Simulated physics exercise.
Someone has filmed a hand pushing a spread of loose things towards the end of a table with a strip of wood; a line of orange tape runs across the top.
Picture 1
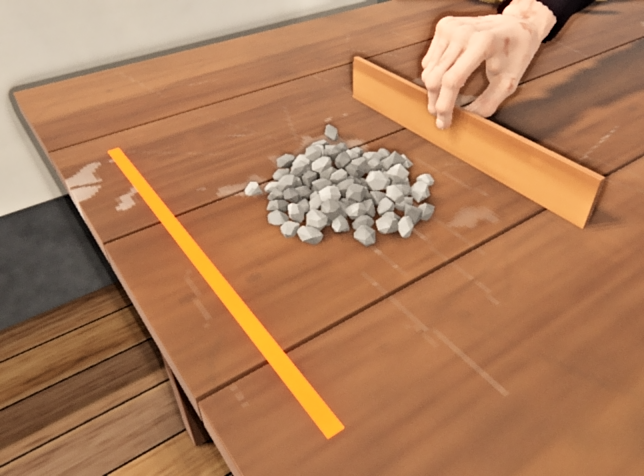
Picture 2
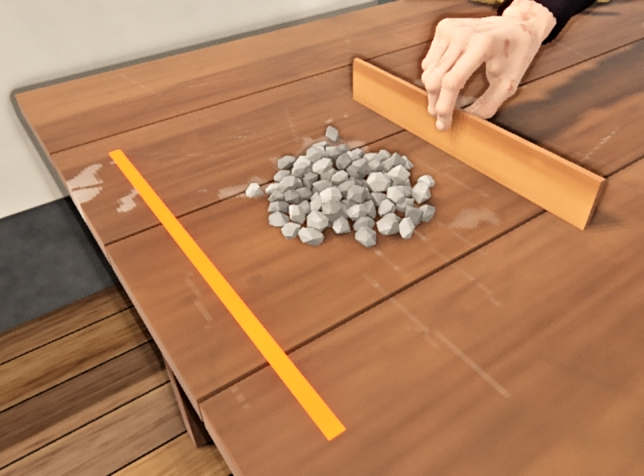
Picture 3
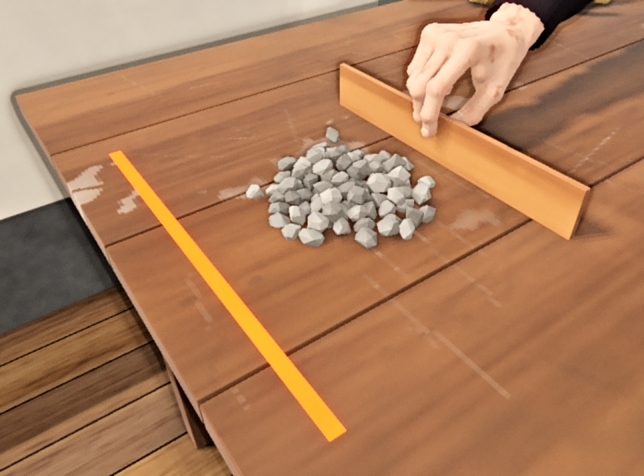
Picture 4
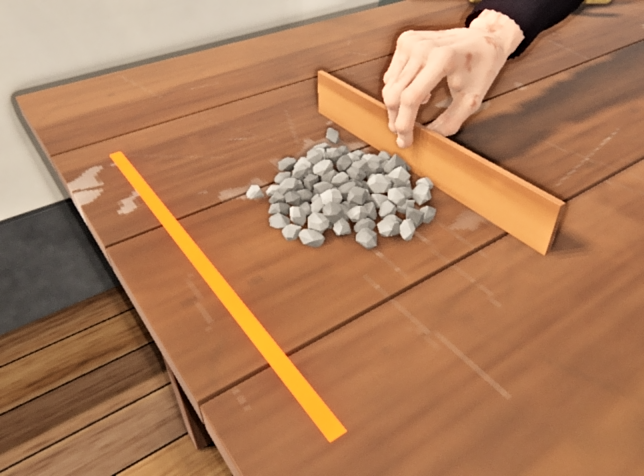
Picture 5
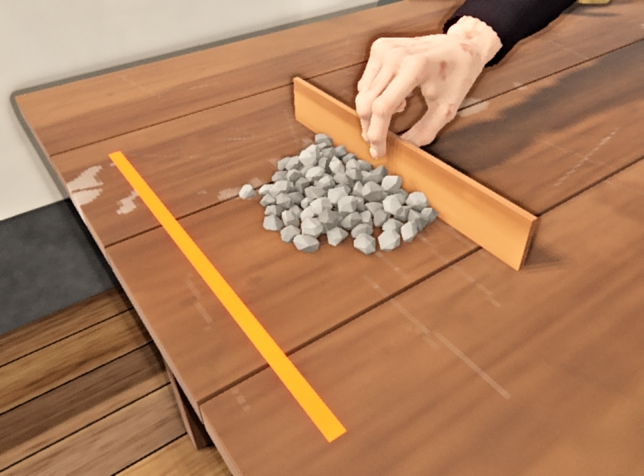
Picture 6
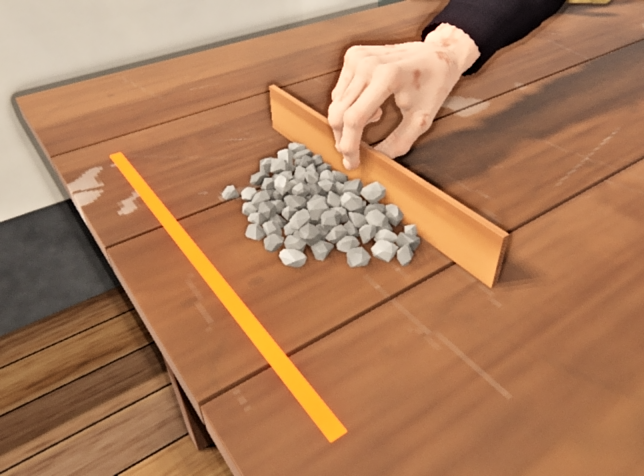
A hand held a strip of wood upright on a wooden table, then slid it left into a heap of grey gravel, pushing the bits a little way towards the orange tape.
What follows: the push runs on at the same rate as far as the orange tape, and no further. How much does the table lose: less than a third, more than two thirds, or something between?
It shoves one to two thirds off the end.
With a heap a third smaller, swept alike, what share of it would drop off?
I'd say close to 40 %.
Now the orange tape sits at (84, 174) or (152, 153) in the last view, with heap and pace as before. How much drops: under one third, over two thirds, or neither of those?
The first position gives beyond two thirds, the second gives under a third.
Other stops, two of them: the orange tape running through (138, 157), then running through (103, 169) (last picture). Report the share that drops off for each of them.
Case one: Around 30 percent; case two: 80 percent.
Soon, strip of wood still moving, near (276, 178); heap all on the table, its front near (165, 272).
A while on, strip of wood stopped at the orange tape; heap about a third over the edge.
Towards the end, strip of wood stopped at the orange tape; heap about half over the edge.
Finally, strip of wood stopped at the orange tape; heap about half over the edge.
